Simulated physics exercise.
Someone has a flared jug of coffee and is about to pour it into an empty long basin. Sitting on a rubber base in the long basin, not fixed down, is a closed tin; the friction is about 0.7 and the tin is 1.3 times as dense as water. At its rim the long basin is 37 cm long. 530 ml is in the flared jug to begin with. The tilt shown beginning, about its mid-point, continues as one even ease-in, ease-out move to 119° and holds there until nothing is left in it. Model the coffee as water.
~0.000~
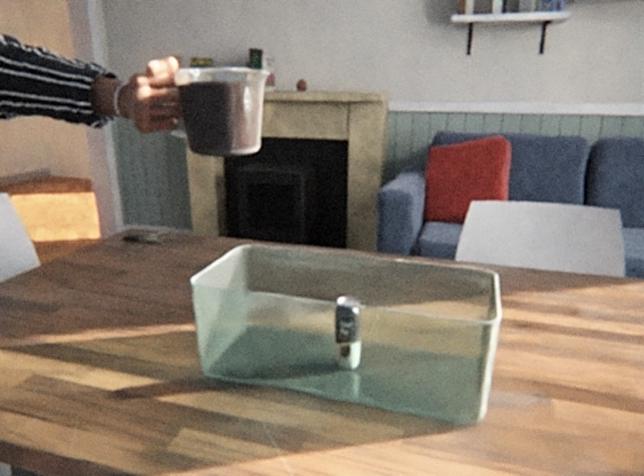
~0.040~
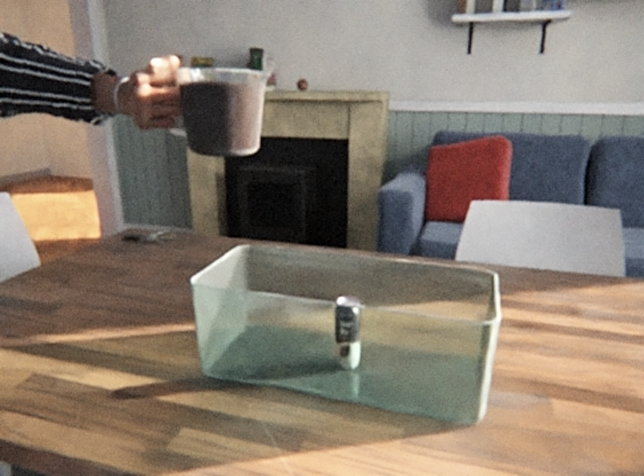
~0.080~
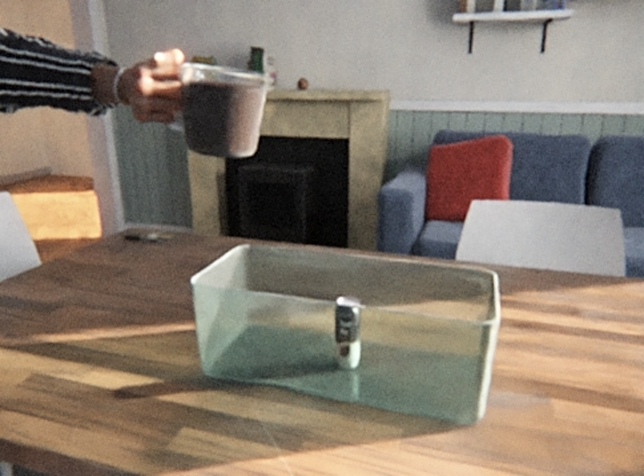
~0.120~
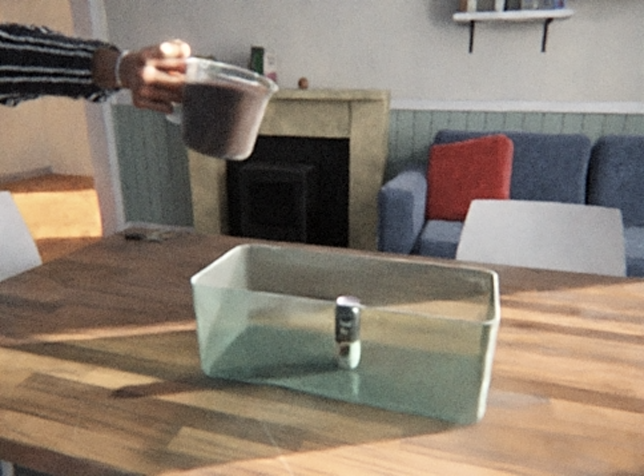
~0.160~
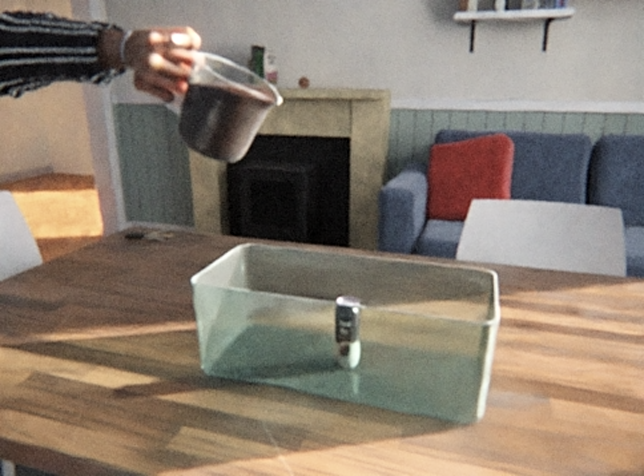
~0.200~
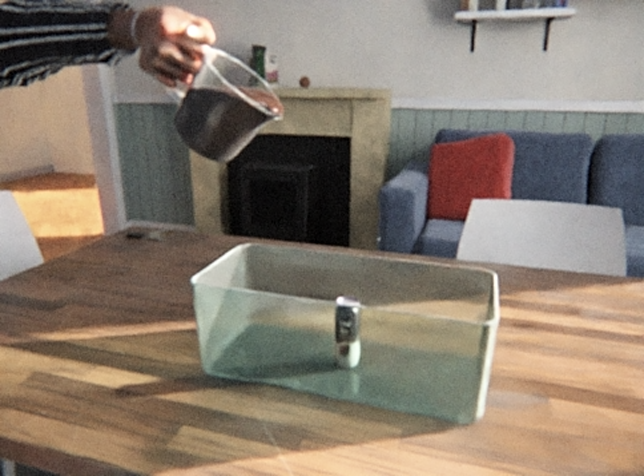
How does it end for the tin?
You'll see it capsize.
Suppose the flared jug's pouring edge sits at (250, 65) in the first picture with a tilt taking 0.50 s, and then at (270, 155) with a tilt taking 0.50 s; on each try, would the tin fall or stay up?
Try 1: Still standing; try 2: Still standing.
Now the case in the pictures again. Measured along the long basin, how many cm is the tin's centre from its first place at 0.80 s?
Its middle sits about 7 cm from the start.
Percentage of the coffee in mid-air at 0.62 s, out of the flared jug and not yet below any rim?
Near 12 in a hundred.
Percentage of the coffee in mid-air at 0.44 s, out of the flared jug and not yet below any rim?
Near 52 per cent at that time.
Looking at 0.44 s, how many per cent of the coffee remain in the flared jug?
Around 28 in a hundred.
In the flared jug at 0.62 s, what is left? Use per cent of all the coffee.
I'd estimate some 2 per cent.
By 0.44 s the tilt is 115° and 29 per cent is still to pour; the tin stands where it began.
By 0.62 s the tilt is 119° and 2 per cent is still to pour; the tin leans 13°.
By 0.80 s the tilt is 119° and 0 per cent is still to pour; the tin lies on its side.
By 1.00 s the tilt is 119° and 0 per cent is still to pour; the tin lies on its side.
At rest the tin lies on its side.
